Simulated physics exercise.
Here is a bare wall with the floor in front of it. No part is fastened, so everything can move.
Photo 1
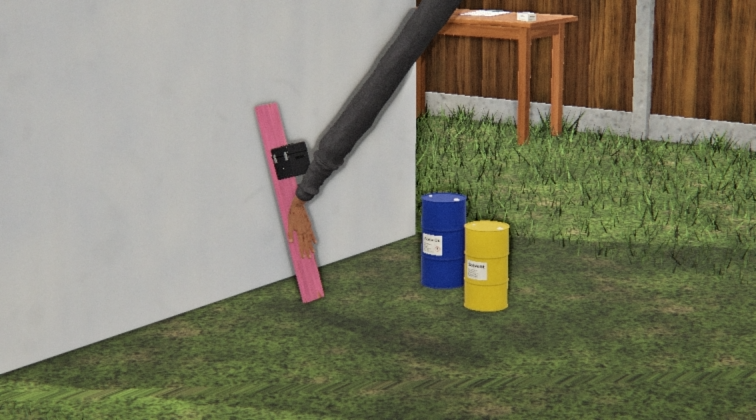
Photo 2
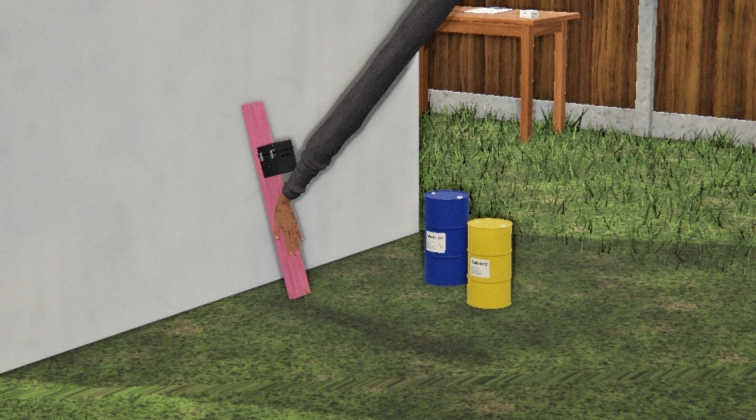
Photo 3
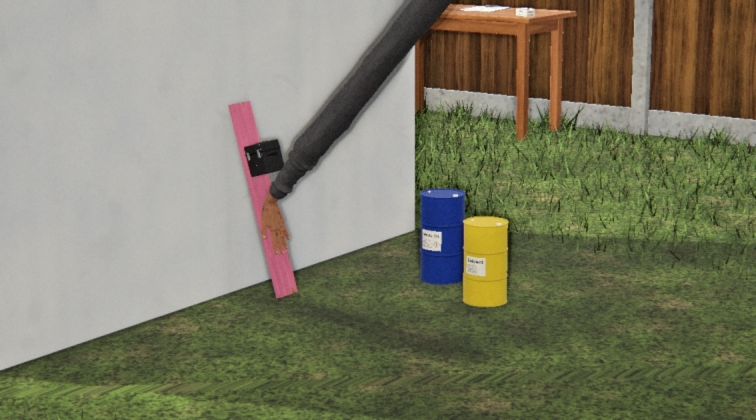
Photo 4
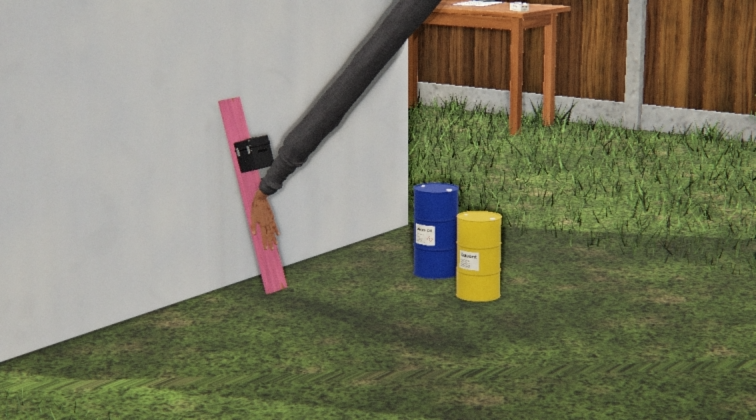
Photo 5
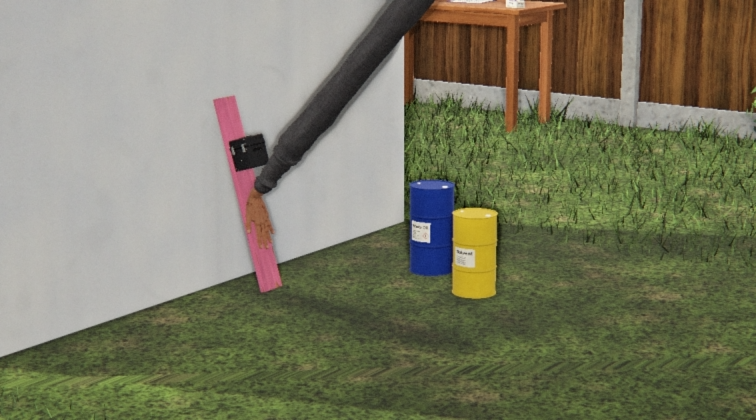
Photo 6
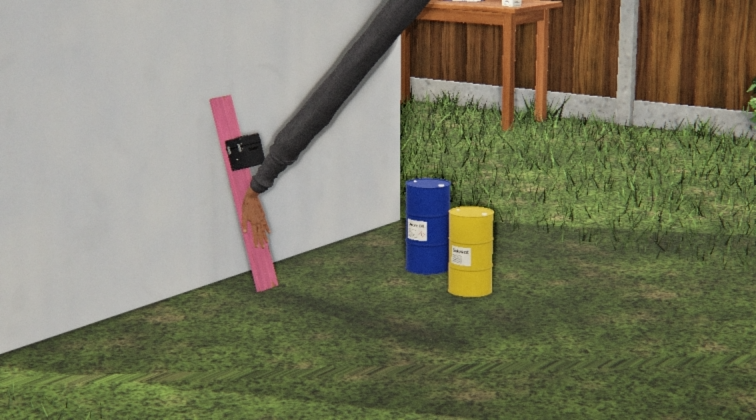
A dark-sleeved arm shifting a pink plank slightly left and holding it leant against a bare wall near two canisters.
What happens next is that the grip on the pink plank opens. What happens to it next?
It keeps its place.
Then, 0.30 s later than the last frame, all is still.
Then, 0.70 s later than the last frame, pink plank resting near (244, 193).
When it is over, all 3 as before. End places, in pixels of the last picture, pink plank near (244, 193). The plank remains leaning.
